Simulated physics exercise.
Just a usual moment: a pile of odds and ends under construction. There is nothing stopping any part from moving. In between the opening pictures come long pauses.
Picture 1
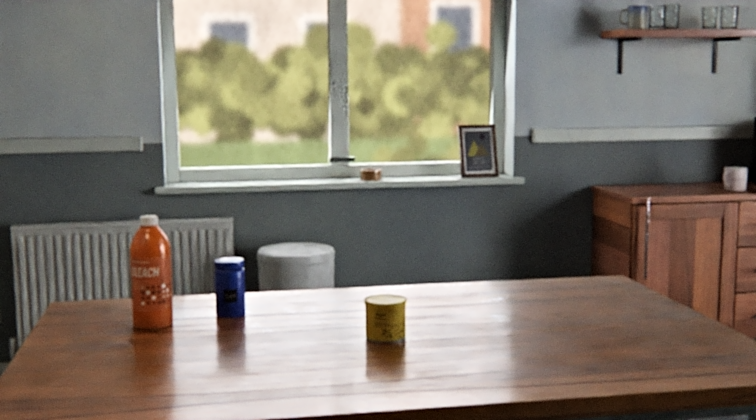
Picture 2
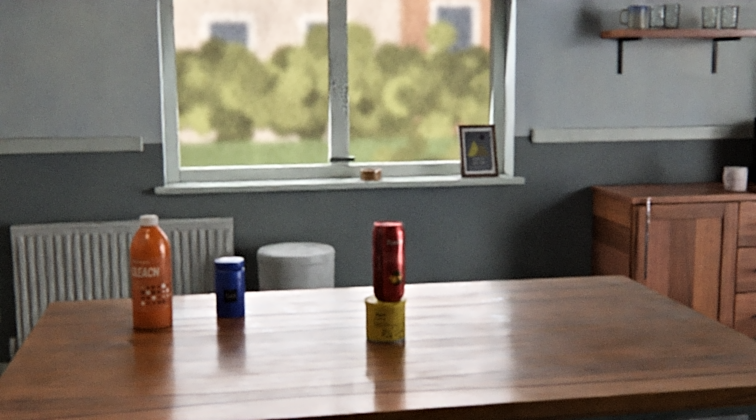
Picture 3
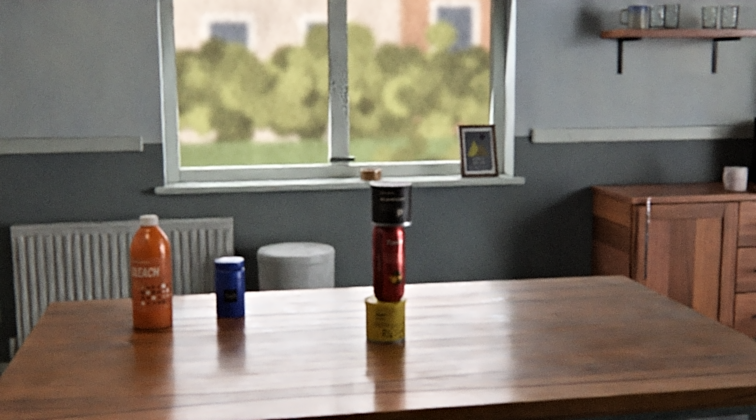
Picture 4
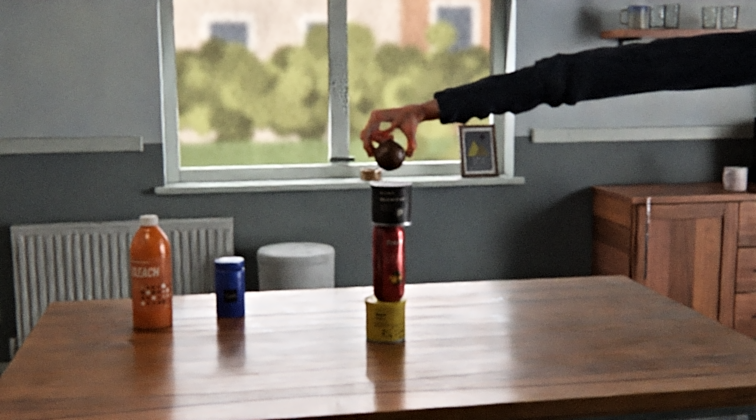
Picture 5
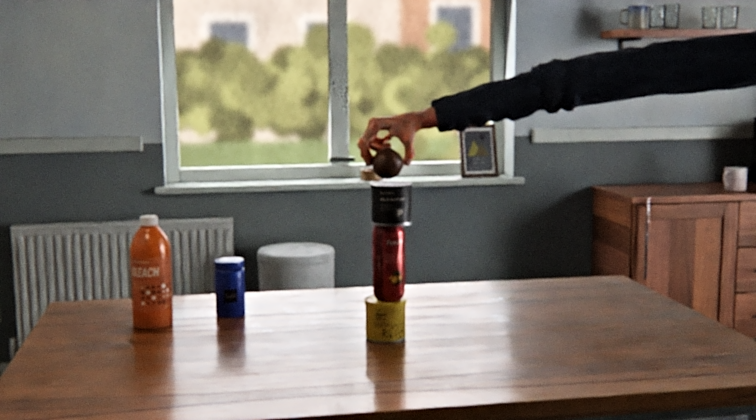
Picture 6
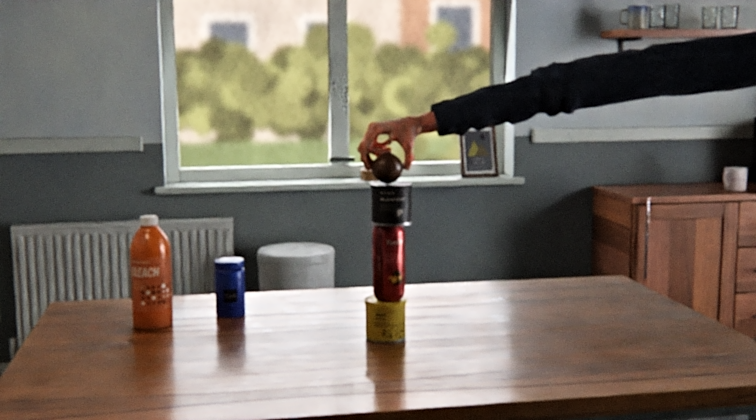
On a wooden table by a window, a red can and then a black tin appeared stacked on a yellow tin, and a hand reached in from the right and lowered a brown onion onto the top.
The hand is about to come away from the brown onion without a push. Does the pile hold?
The pile stays together.
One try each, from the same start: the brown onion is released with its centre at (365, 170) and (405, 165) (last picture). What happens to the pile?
Try one: It topples; try two: It stands firm.
Then, 0.20 s past the last view, nothing moves.
Then, 0.50 s past the last view, brown onion resting near (387, 169).
Finally, all 6 still in place. Final places as the last picture's camera would see them, brown onion near (387, 169). The pile stays up.
